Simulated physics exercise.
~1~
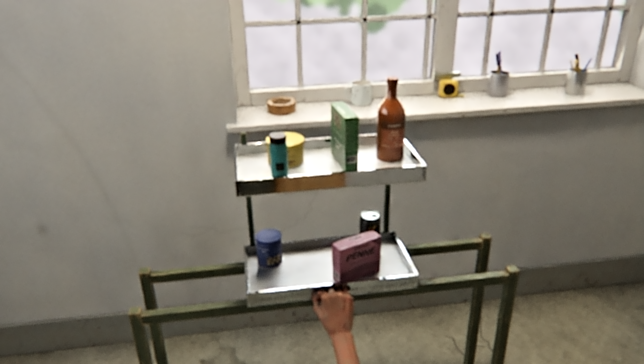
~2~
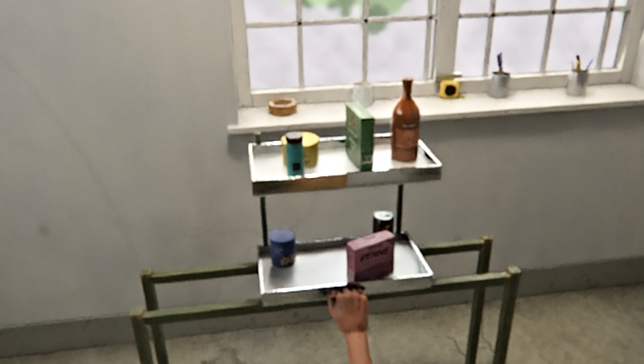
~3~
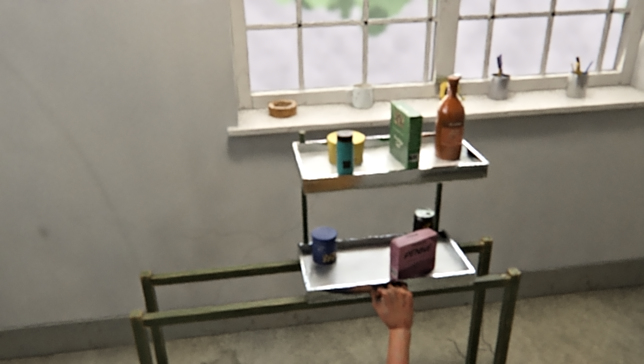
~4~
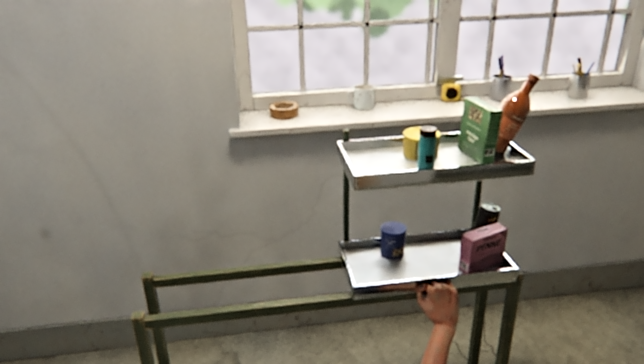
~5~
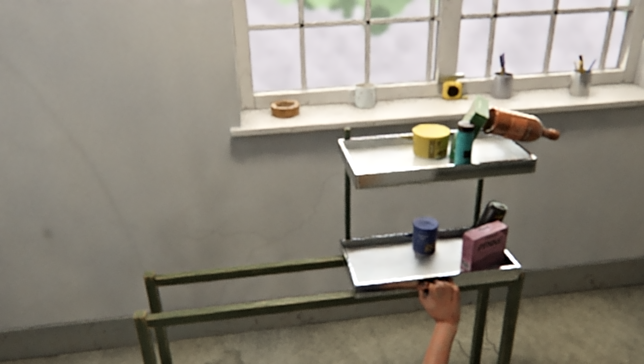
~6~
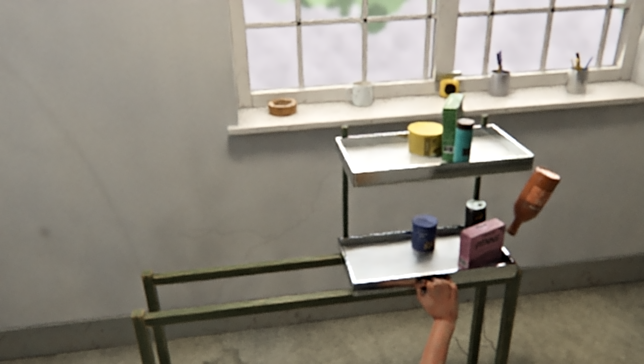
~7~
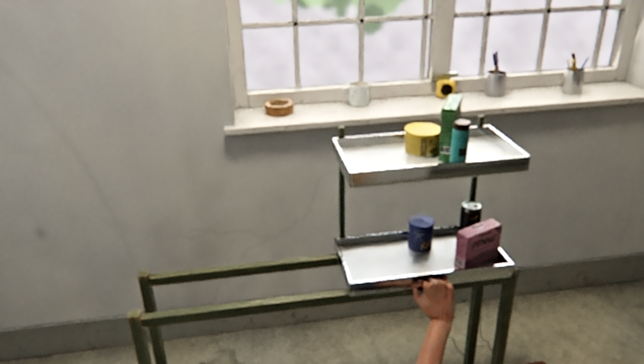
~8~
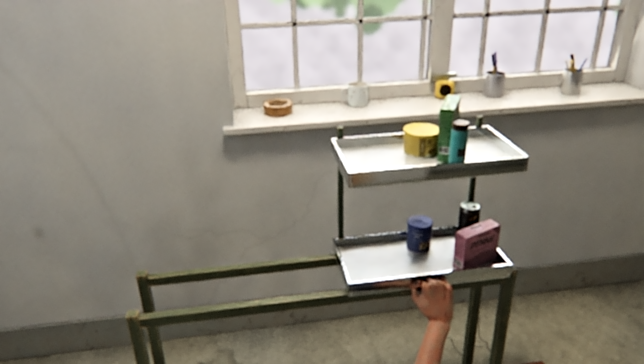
A two-level metal tray on a green rail frame stands before a grey wall and window, seen from the front and slightly above. Its upper level holds a yellow tub, a turquoise shaker, a green packet and an orange bottle at the right, with a blue tin, black can and pink packet below. A hand at the lower edge pushes it right until it stops abruptly. The bottle tips right, topples over the edge and falls out of view, while the green packet tilts, then settles upright. The tray stays at the right, its remaining items standing.
